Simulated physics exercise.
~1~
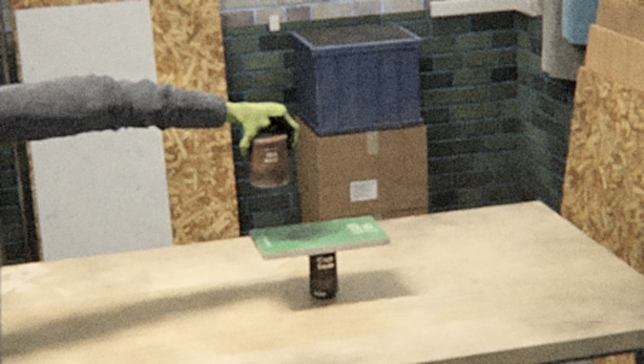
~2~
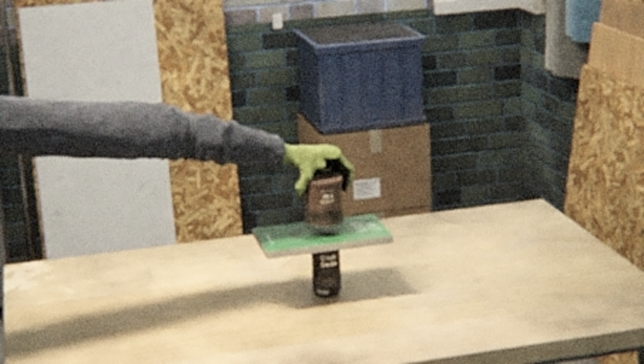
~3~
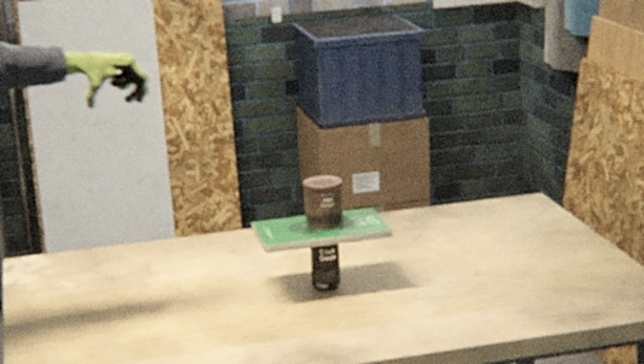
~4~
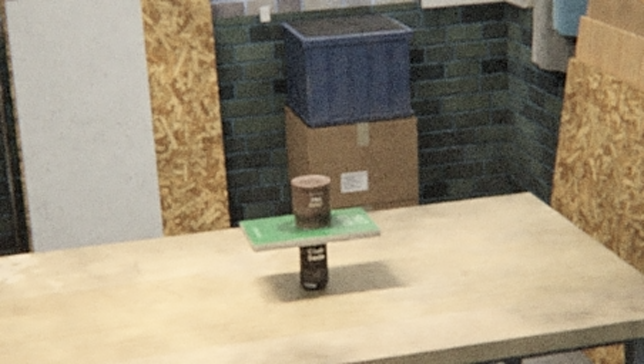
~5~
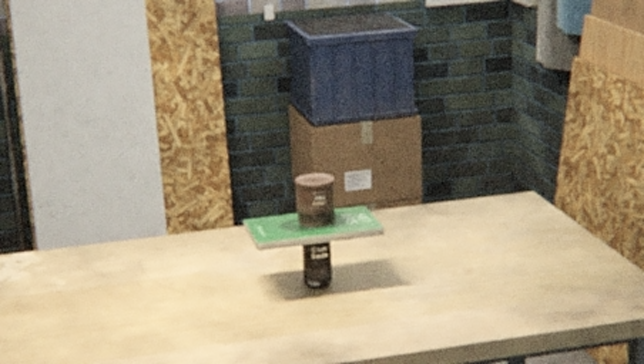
At first, a green book lies balanced across the top of a small black can on a wooden table, while a gloved hand reaches in from the left, holding a brown tin above it. The hand carries the tin right and down until it rests on the book, directly over the can. The fingers then let go, and the arm draws back to the left and out of view. The tin, book and can stay stacked just as they were left. In the end, the whole stack keeps its balance, with nothing sliding or falling.
